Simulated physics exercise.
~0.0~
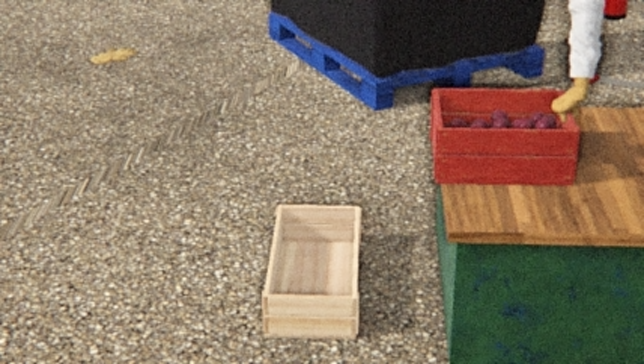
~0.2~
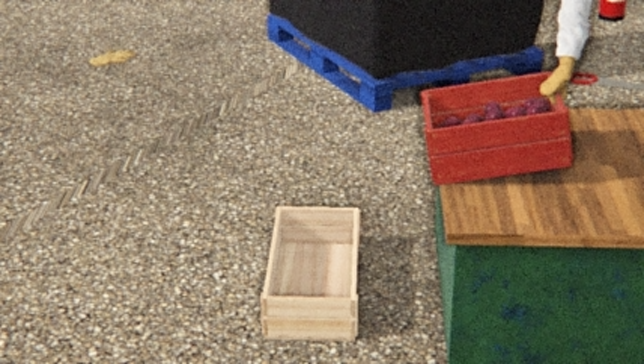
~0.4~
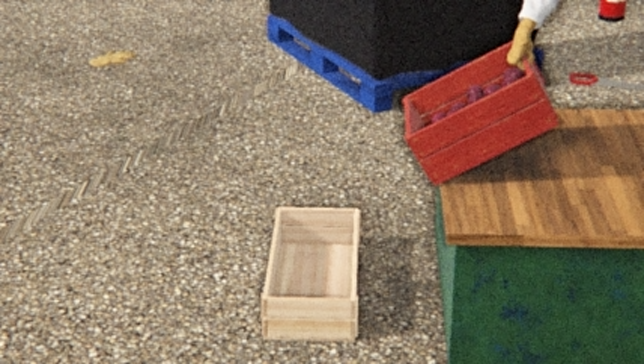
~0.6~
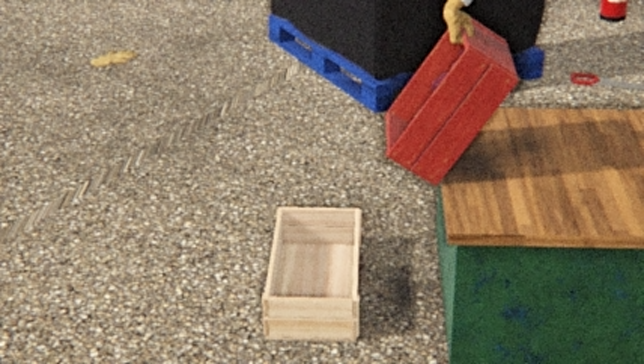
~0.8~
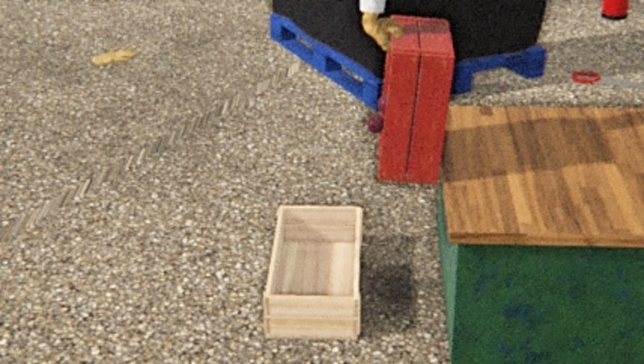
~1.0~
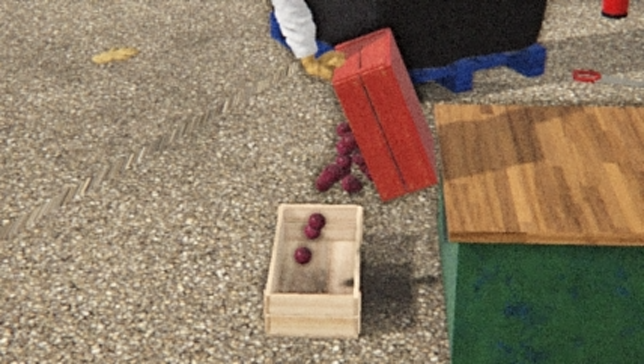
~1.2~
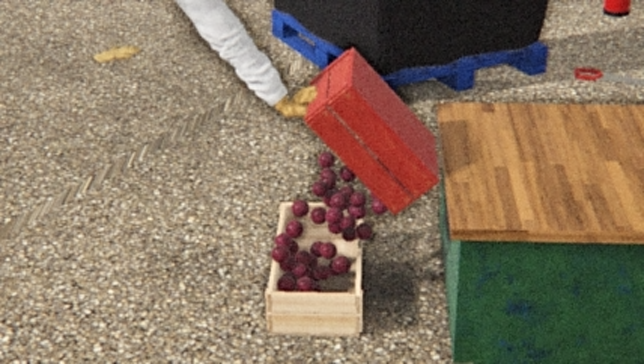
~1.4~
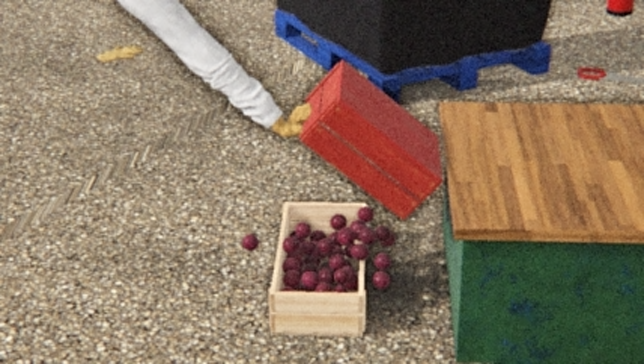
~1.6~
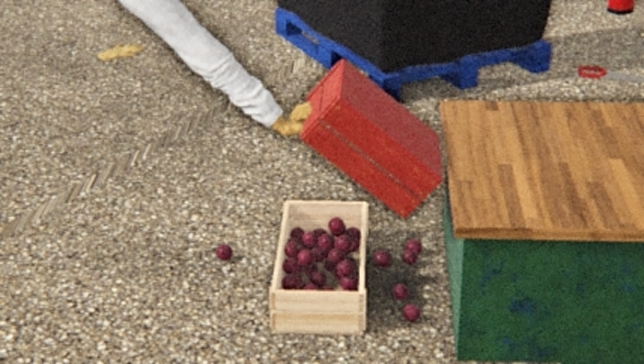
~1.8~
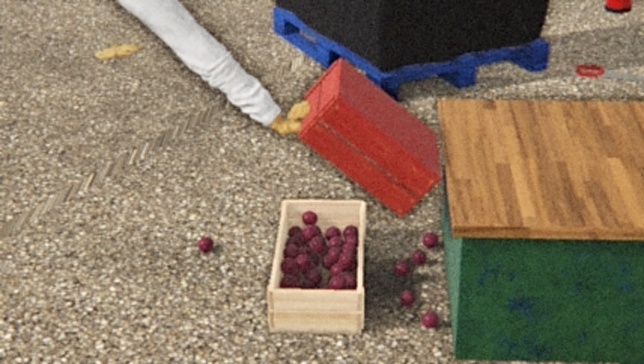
At the start, a gloved hand holds a red box of round, dark red onions at the edge of a wooden-topped green bench, with an empty pale wooden bin on the gravelly ground to the left. The hand lifts and tips the box leftward, swinging it past upright. Onions begin tumbling out, and the first few land in the bin. As the box turns further over, the rest pour down in a thick cluster. The box stops, steeply overturned, with most onions piled in the bin, one lying off to the left and several scattered near the bench.
